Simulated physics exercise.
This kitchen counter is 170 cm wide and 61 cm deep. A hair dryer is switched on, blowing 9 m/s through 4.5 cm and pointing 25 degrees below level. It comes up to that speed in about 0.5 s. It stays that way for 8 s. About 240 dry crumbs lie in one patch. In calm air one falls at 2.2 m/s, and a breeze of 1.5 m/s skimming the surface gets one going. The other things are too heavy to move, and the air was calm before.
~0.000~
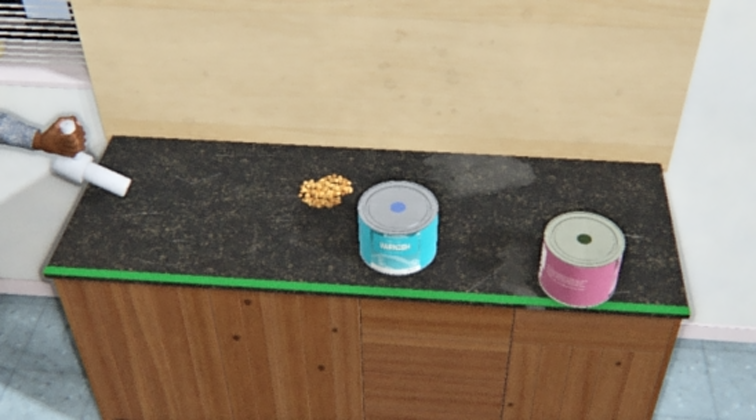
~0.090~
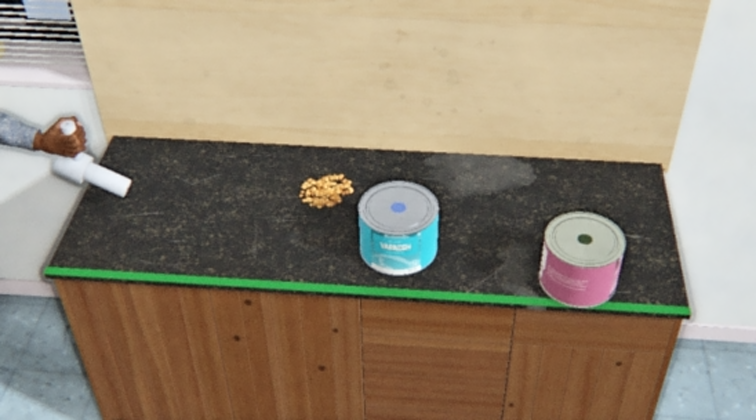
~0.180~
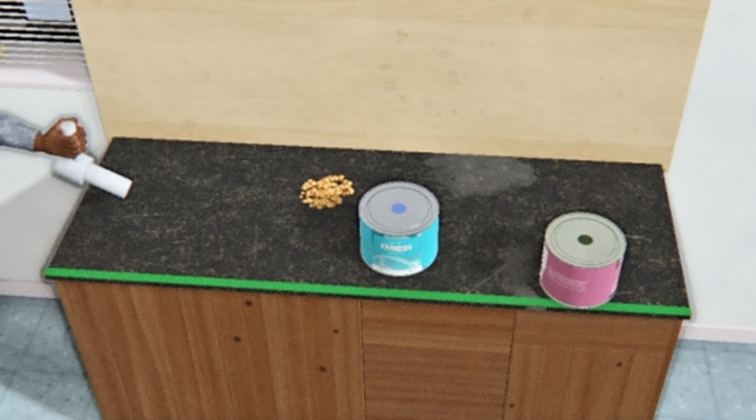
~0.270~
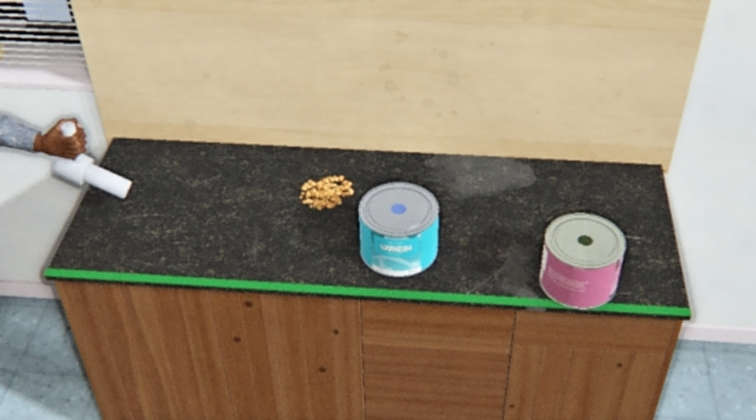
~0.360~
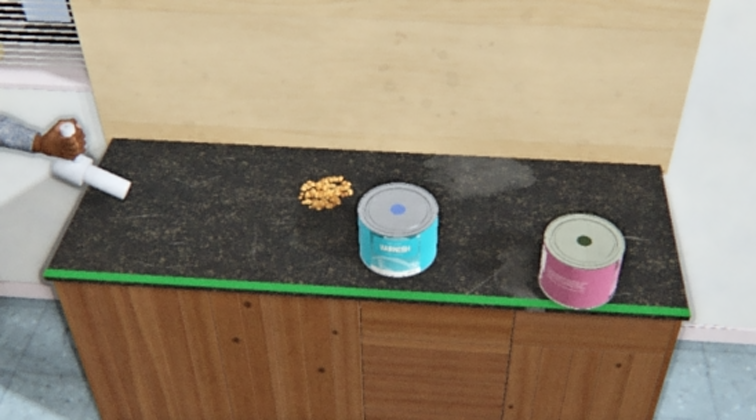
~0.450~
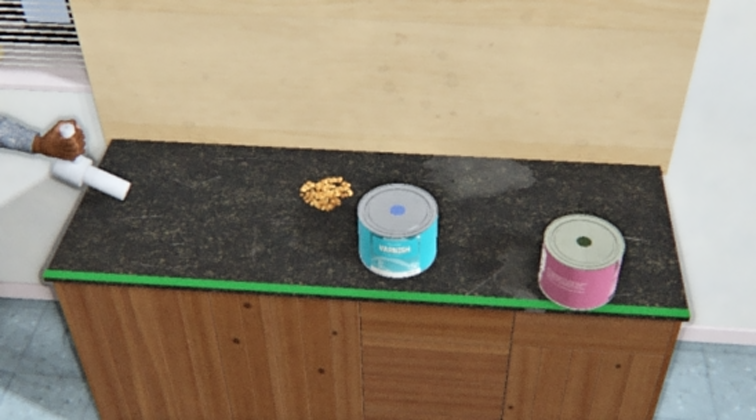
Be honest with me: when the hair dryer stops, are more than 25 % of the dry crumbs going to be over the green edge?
A quarter or less goes over that edge.
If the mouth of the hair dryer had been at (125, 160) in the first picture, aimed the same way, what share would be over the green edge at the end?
That gives roughly 0 % in the end.
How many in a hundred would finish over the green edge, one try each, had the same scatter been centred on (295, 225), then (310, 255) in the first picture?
30 and 90 in a hundred, respectively.
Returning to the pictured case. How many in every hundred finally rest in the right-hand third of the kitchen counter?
About 80 percent.
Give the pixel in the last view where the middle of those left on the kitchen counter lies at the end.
Centre: Roughly (582, 177).
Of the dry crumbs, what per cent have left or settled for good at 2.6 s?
My guess would be around 0 %.
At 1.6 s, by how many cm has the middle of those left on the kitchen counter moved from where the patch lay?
I'd guess near 60 cm.
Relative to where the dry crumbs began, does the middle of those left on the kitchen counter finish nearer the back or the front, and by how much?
It has moved to the far side by around 15 cm.
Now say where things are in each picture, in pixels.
In the first frame, the middle of the dry crumbs is near (325, 191), none has stirred yet and the mouth of the hair dryer is at (127, 188).
In the second frame, the middle of the dry crumbs is near (326, 188), none has stirred yet and the green edge is centred on (358, 294).
In the third frame, the middle of the dry crumbs is near (327, 189), none has stirred yet, the top of a large tin is at (399, 208) and the top of a large tin is at (585, 239).
In the fourth frame, the middle of the dry crumbs is near (327, 189) and none has stirred yet.
In the fifth frame, the middle of the dry crumbs is near (326, 190) and none has stirred yet.
In the sixth frame, the middle of the dry crumbs is near (326, 190) and about 5 % have left their places.
After 1.6 s, 0 % are over the green edge; the middle of those still in play is near (521, 180); 0 % have settled or left.
After 2.6 s, 0 % are over the green edge; the middle of those still in play is near (553, 179); 0 % have settled or left.
After 4.4 s, 0 % are over the green edge; the middle of those still in play is near (565, 177); 10 % have settled or left.
After 8.0 s, at the end, 0 % are over the green edge; the middle of those still in play is near (582, 177).
